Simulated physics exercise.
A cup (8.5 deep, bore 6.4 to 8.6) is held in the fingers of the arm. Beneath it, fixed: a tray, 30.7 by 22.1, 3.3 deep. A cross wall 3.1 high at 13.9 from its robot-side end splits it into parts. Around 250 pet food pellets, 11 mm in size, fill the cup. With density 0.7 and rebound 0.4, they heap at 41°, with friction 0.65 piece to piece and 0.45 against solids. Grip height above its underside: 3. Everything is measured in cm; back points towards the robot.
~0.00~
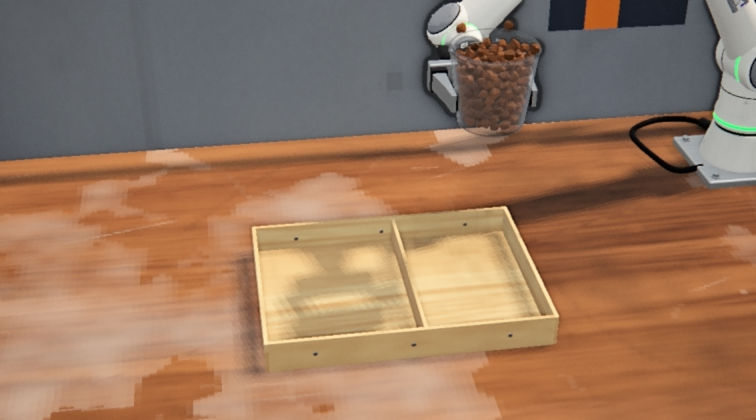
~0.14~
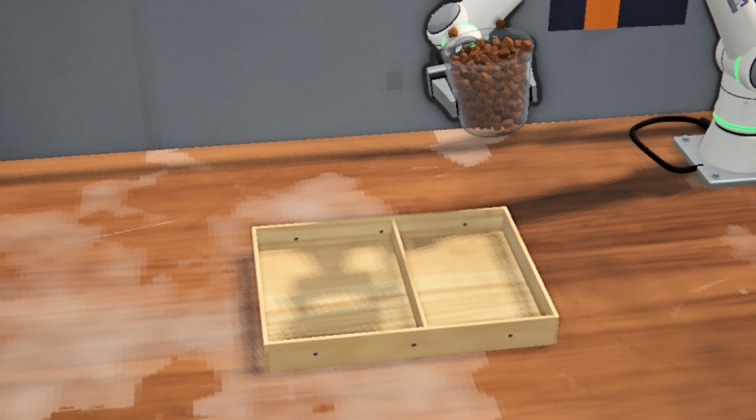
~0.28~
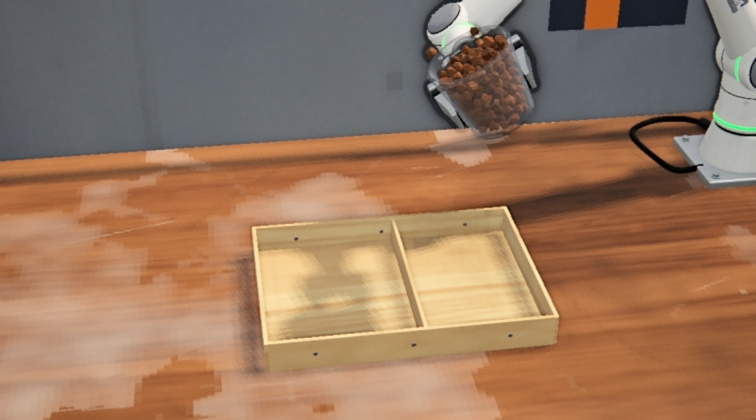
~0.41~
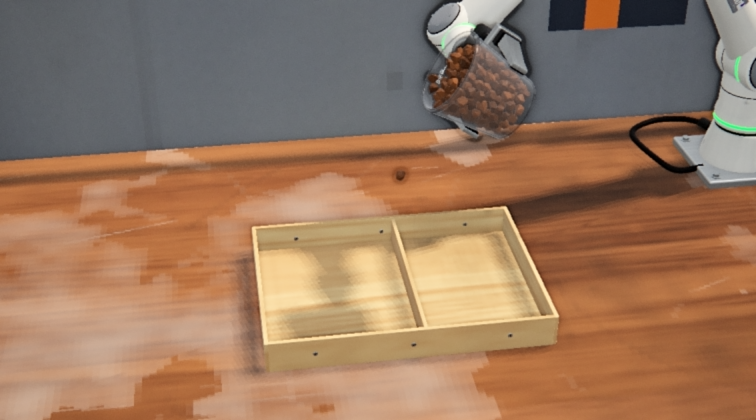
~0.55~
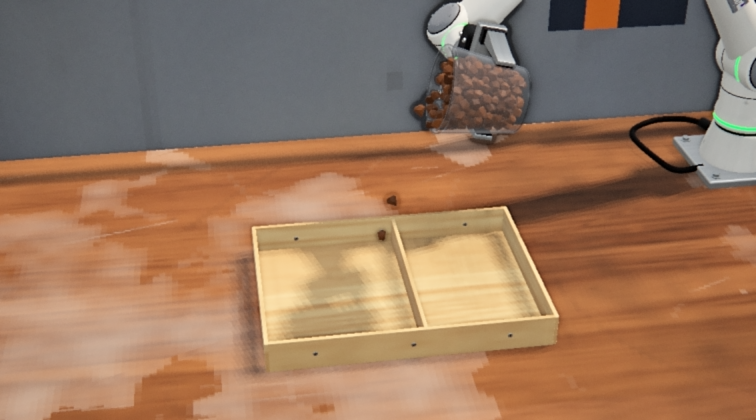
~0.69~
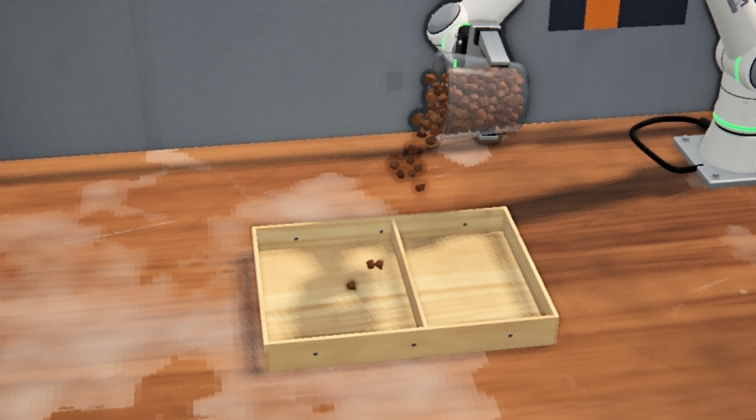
At the start, a robot arm holds a clear cup heaped with brown pellets, nearly upright, above a wooden table with an empty divided wooden tray. The arm tilts the cup leftward until it lies almost sideways, and pellets tumble from its mouth, a few landing in the tray's left section.
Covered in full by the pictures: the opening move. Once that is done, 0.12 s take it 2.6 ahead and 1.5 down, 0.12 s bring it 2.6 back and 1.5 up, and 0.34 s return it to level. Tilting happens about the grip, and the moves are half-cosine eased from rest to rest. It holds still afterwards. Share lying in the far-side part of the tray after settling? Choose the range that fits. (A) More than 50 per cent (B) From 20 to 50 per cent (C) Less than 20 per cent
(B) From 20 to 50 per cent.
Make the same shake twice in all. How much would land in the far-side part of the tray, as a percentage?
Probably about 45 in a hundred.
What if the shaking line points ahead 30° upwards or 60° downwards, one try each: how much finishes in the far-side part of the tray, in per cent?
Try one gives about 55 in a hundred, try two about 25 in a hundred.
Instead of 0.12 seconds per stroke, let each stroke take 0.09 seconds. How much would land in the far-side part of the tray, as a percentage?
It would be some 35 %.
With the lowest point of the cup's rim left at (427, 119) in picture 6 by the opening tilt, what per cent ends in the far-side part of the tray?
Around 15 in a hundred.
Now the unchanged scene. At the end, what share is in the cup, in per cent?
End share: Around 60 per cent.
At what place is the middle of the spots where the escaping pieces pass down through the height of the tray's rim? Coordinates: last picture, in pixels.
Centre: About (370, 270).
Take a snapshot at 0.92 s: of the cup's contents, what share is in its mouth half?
Close to 55 in a hundred.
After 0.92 s, tilted 85° forward, highest piece 26 above the table; 183 in the cup, 23 in the far-side part, 2 in the robot-side part, 45 in flight or on a rim.
After 1.15 s, tilted 22° forward, highest piece 29 above the table; 158 in the cup, 79 in the far-side part, 11 in the robot-side part, 5 in flight or on a rim.
After 1.47 s, level, highest piece 29 above the table; 158 in the cup, 83 in the far-side part, 12 in the robot-side part.
After 2.52 s, level, highest piece 29 above the table; 158 in the cup, 83 in the far-side part, 12 in the robot-side part.
In the end, 158 in the cup, 83 in the far-side part, 12 in the robot-side part. That is 33 % in the far-side part of the tray.
